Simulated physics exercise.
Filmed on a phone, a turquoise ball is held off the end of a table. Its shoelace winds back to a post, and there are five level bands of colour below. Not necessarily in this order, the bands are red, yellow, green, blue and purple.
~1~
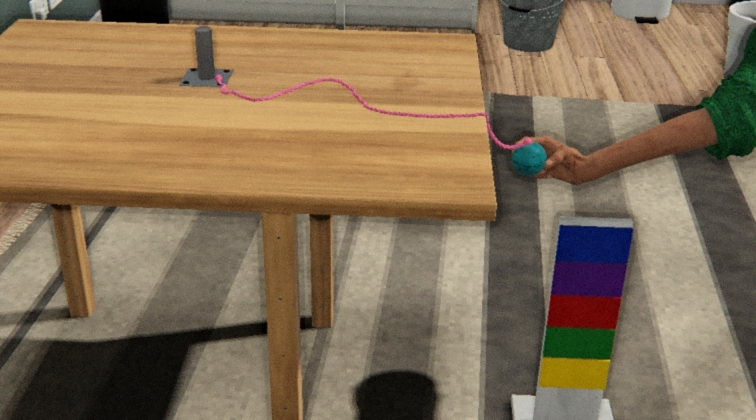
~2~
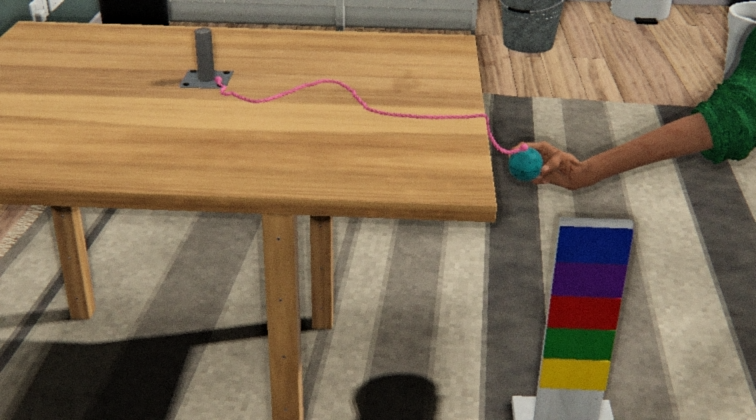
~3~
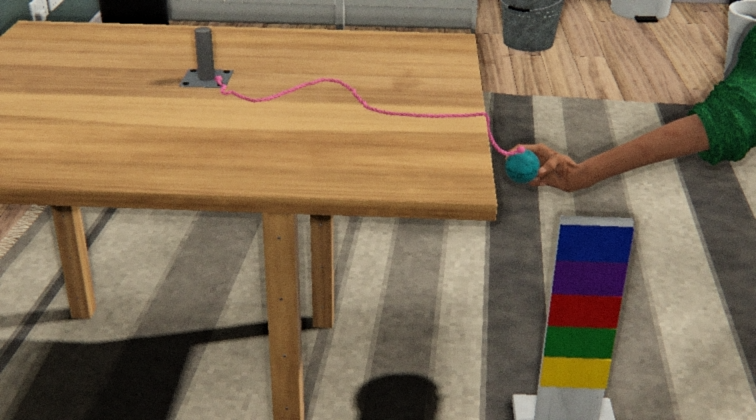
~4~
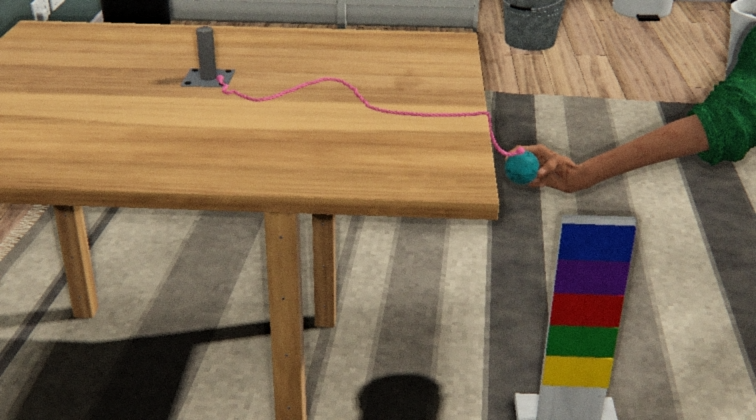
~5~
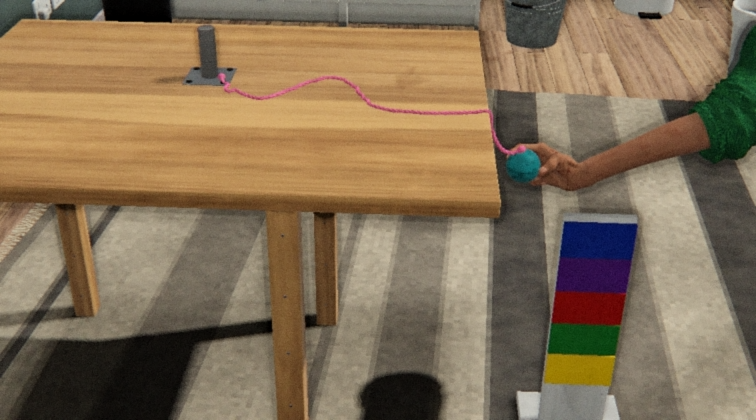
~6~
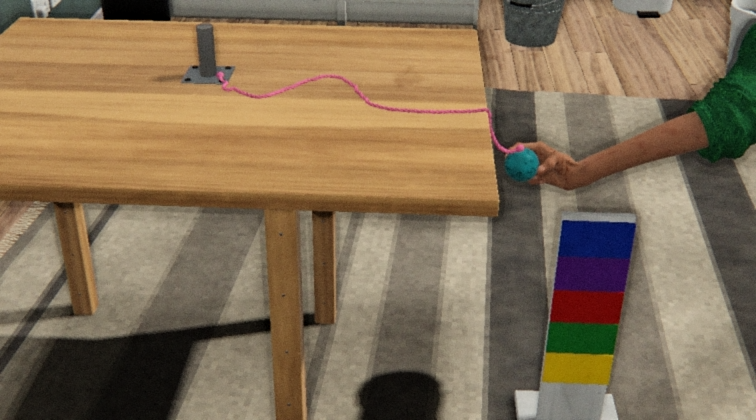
A hand at the right holds a turquoise ball just off the end of a wooden table, seen from slightly above in a room with a striped rug. A pink shoelace winds across the tabletop to a grey post, and below the ball stands a board banded blue, purple, red, green and yellow. The hand shifts the ball slightly left, then stays nearly still, while the view wavers faintly.
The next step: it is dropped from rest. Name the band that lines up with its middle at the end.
It lines up with purple.
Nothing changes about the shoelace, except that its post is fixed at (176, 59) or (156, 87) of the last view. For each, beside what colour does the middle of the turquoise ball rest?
First try: Blue; second try: Blue.
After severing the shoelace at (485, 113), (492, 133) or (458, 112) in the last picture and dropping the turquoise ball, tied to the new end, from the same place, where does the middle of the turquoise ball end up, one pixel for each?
The three tries give approximately (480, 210), (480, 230) and (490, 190).
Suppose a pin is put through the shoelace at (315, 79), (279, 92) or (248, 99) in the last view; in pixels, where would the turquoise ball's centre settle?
For the three tries you'd see (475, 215), (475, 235) and (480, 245).
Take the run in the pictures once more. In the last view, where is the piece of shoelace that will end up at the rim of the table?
Approximately at (383, 108) in the final frame.
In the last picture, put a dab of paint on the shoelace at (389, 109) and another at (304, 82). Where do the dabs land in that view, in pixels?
(487, 113) for the first, (357, 89) for the second.
Soon after, ball near (460, 263); level with purple.
After that, ball near (490, 266); level with purple.
In the end, ball near (480, 266); level with purple. The shoelace holds its middle at purple.
